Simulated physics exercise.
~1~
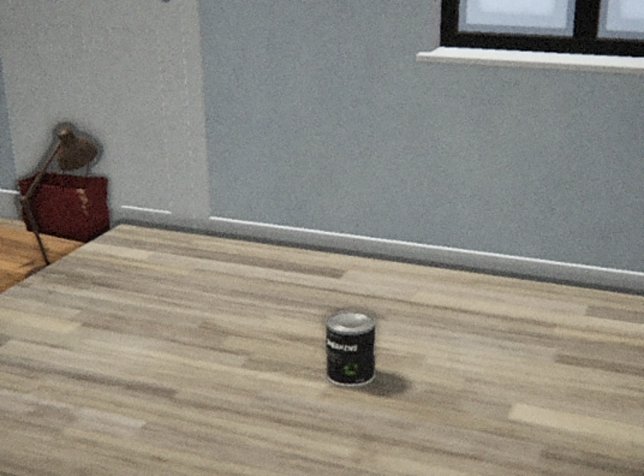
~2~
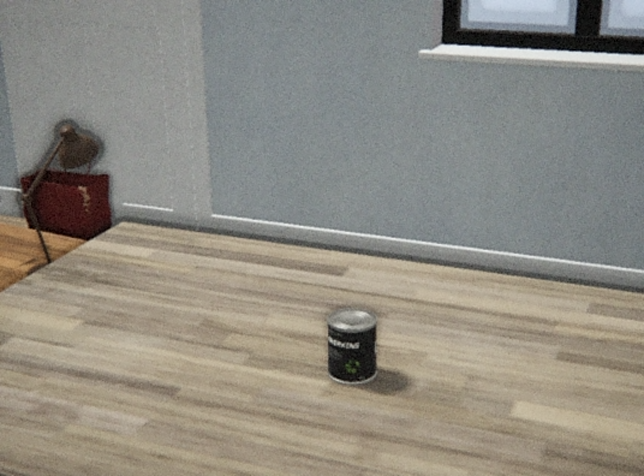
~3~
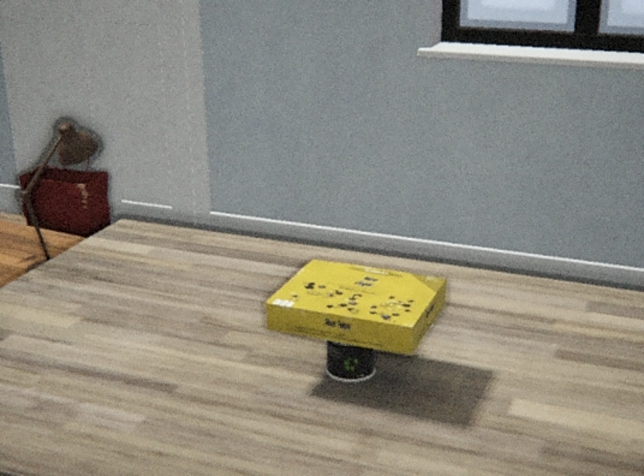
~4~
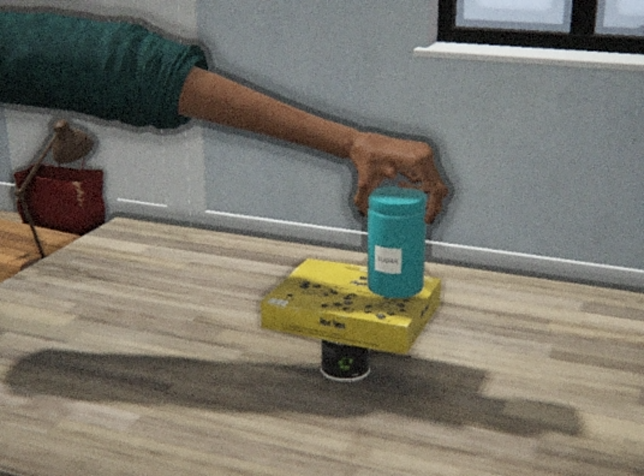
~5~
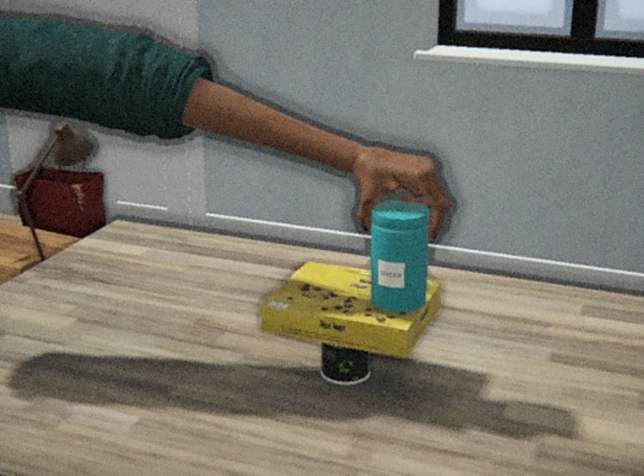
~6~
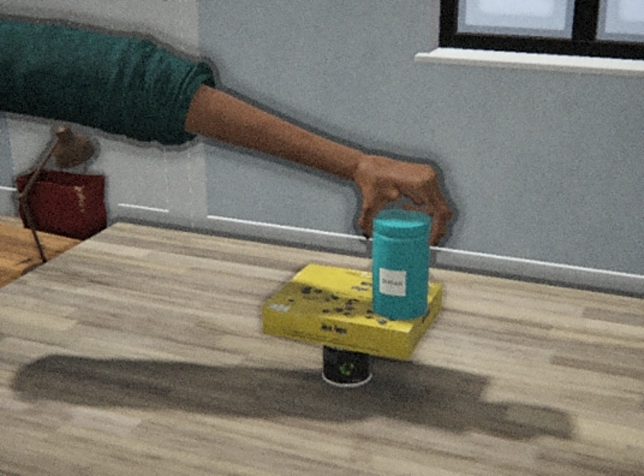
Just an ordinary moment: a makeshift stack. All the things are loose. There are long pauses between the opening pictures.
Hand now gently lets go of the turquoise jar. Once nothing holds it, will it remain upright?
The stack fails to support it.
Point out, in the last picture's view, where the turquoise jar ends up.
The object winds up at approximately (549, 439).
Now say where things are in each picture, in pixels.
In the first frame, the last thing is not in view yet.
In the second frame, the last thing is not in view yet.
In the third frame, the last thing is not in view yet; yellow packet (359, 303).
The fourth frame shows on its way; turquoise jar (396, 242); yellow packet (354, 303).
The fifth frame shows on its way; turquoise jar (400, 256); yellow packet (354, 306).
The sixth frame shows in place under the hand; turquoise jar (401, 264); yellow packet (355, 308).
Then, 0.40 s later than the last frame, turquoise jar now fallen; yellow packet tilted by 65°.
Then, 0.70 s later than the last frame, yellow packet on its side.
When it is over, fallen, turquoise jar; lying over in the stack, yellow packet; black tin as before. End places, in pixels of the last picture, turquoise jar near (549, 439). The stack loses its balance.
